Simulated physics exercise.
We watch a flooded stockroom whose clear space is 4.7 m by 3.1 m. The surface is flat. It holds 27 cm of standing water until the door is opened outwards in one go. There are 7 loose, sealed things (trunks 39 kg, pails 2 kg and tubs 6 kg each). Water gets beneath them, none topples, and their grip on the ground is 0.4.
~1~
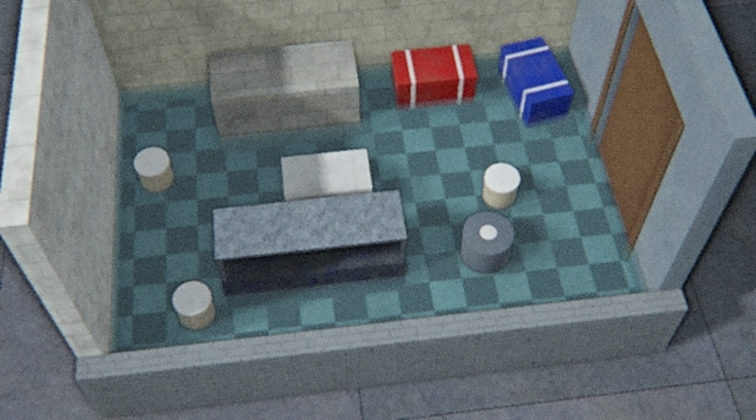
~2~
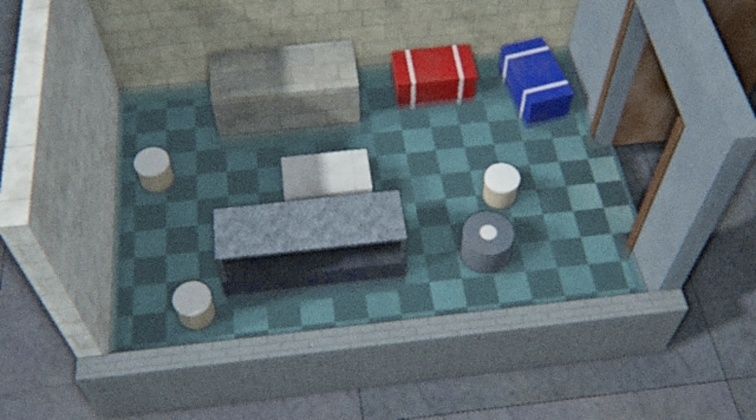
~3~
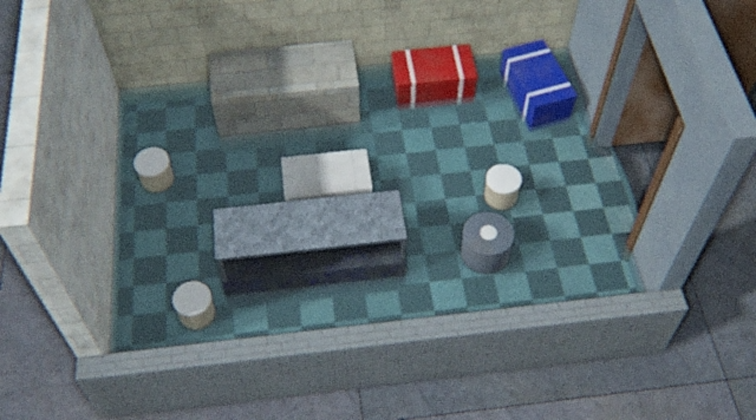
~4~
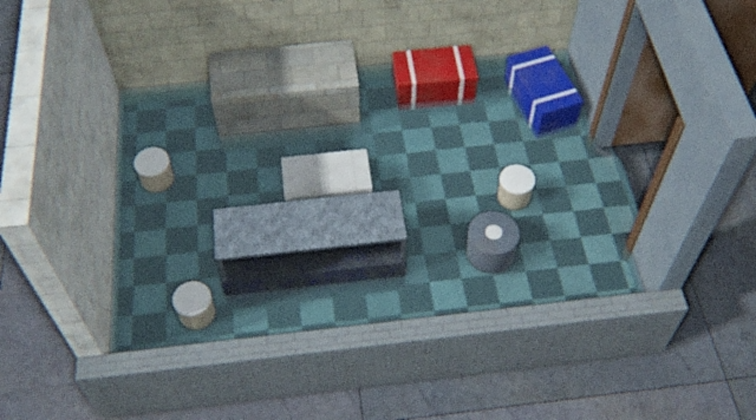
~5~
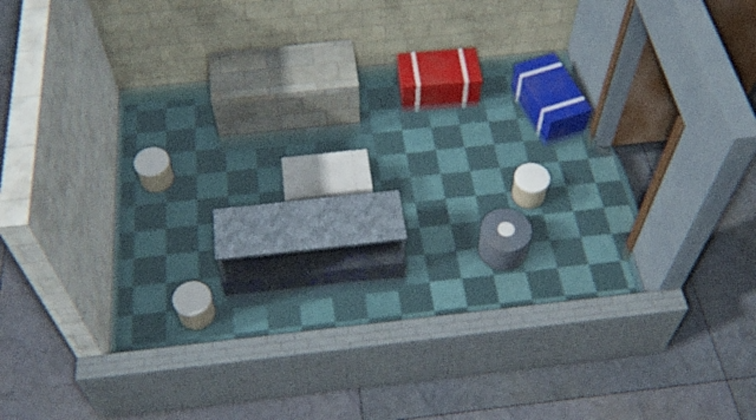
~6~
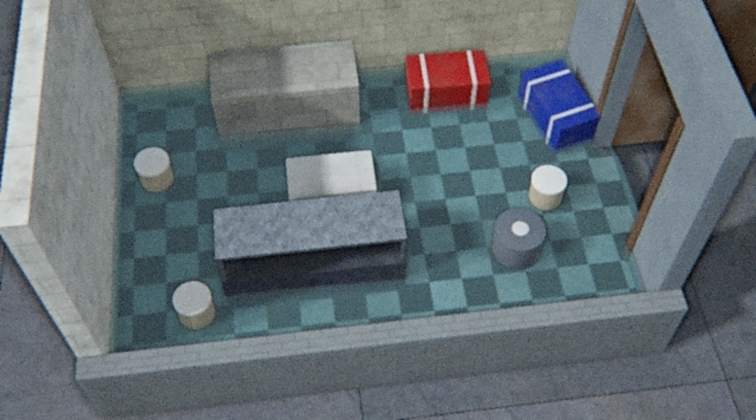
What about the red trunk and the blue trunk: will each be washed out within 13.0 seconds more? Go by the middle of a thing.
The red trunk leaves; the blue trunk gets out.
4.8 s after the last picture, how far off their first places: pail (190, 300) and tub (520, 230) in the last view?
In turn: 80 cm, washed out.
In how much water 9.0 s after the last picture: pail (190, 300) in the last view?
Roughly 15 cm.
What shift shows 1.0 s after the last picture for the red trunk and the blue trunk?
About 30 and 80 cm.
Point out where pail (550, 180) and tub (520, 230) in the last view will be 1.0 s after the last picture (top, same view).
Around (609, 180) and (554, 226).
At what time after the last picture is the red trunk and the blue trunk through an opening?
Near 11.0 and 2.0 s.
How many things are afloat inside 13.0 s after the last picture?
At that moment 2.
Then, 1.0 s after the last picture the red trunk is near (467, 69), 0.3 m from its start, afloat; the blue trunk is near (578, 123), 0.7 m from its start, afloat; 0 of 7 are out; 7 afloat.
Then, 4.8 s after the last picture the red trunk is near (529, 79), 1.0 m from its start, afloat; the blue trunk has gone out; 3 of 7 are out; 4 afloat.
Then, 9.0 s after the last picture the red trunk is near (559, 131), 1.4 m from its start, afloat; the blue trunk has gone out; 4 of 7 are out; 3 afloat.
Then, 13.0 s after the last picture the red trunk has gone out; the blue trunk has gone out; 5 of 7 are out; 2 afloat.
